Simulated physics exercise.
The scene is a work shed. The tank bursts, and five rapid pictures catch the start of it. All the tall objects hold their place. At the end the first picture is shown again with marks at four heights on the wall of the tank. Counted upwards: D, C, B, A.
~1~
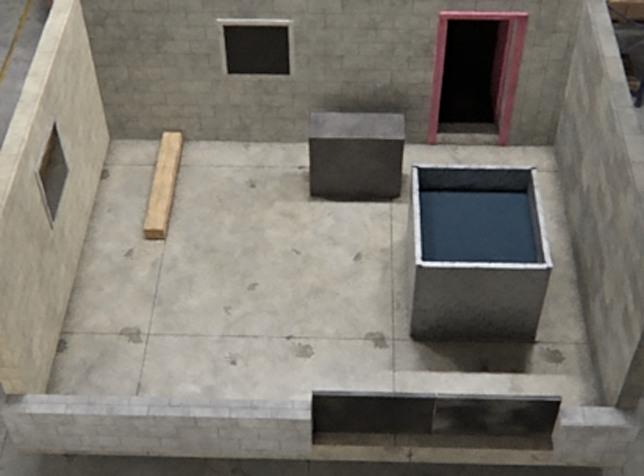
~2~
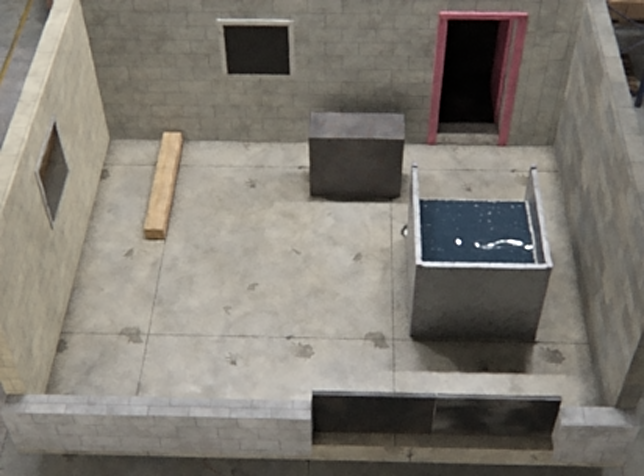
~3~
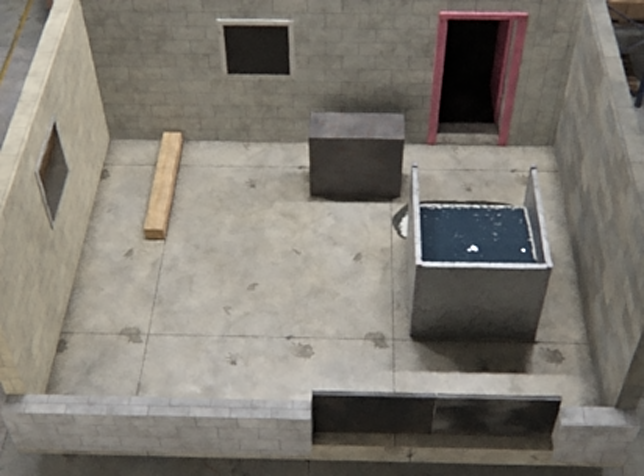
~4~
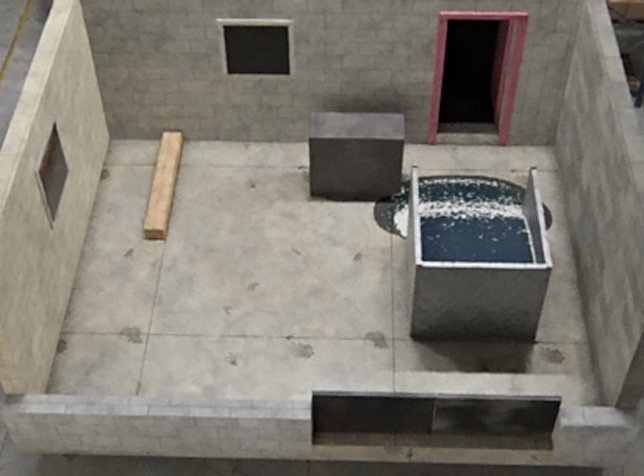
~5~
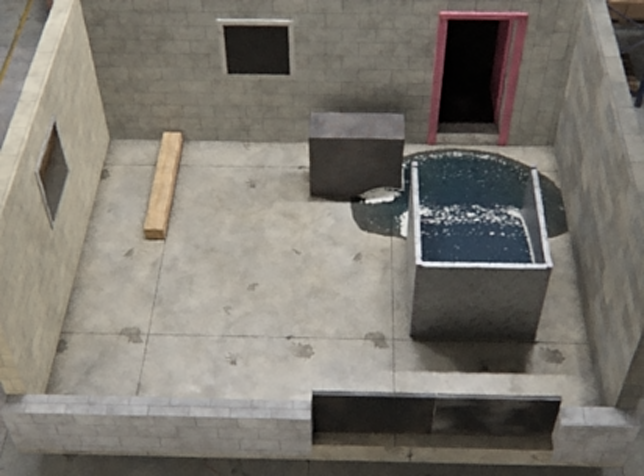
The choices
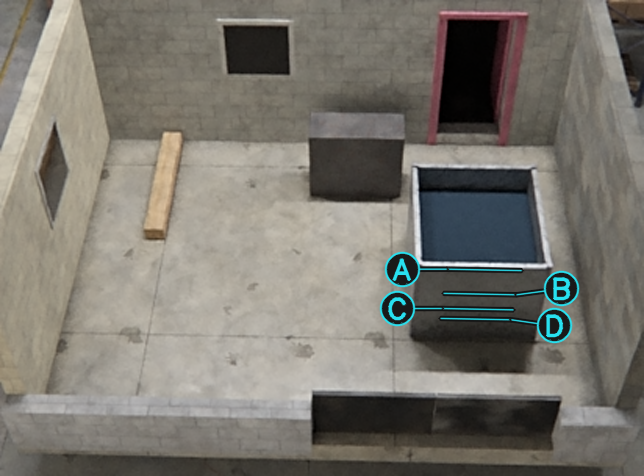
A roofless work shed with pale block walls and a concrete floor is seen from high above its front wall, the camera still. A grey tank of dark blue water stands at right, with a dark grey block, a pink doorway and a wooden beam beyond and to the left. The tank's back side opens, and foaming water pours out rearward, spreading across the floor around the block's base.
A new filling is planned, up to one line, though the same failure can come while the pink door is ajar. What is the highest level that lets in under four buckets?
Mark D just does it.
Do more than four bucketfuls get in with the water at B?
Yes, that goes wrong.
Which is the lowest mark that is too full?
C it is.
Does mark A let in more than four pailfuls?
Yes, it does.
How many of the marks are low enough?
One.
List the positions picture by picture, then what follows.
Water in the tank at rest, its middle at (476, 234); foot of the pink doorway at (467, 144); shut gate at (435, 401).
Water covers 2 % of the ground, its front hidden from here.
Water covers 4 % of the ground, its front hidden from here.
Water covers 8 % of the ground and shows as far out as (387, 219).
Water covers 13 % of the ground and shows as far out as (370, 223).
On the marked copy, A at (484, 269); B at (480, 294); C at (477, 309); D at (475, 319); from the bottom up D, C, B, A.
For mark A, dozens of bucketfuls pour in.
For mark B, dozens of bucketfuls pour in.
For mark C, about 9 bucketfuls get in.
For mark D, a splash gets over, under a bucket.
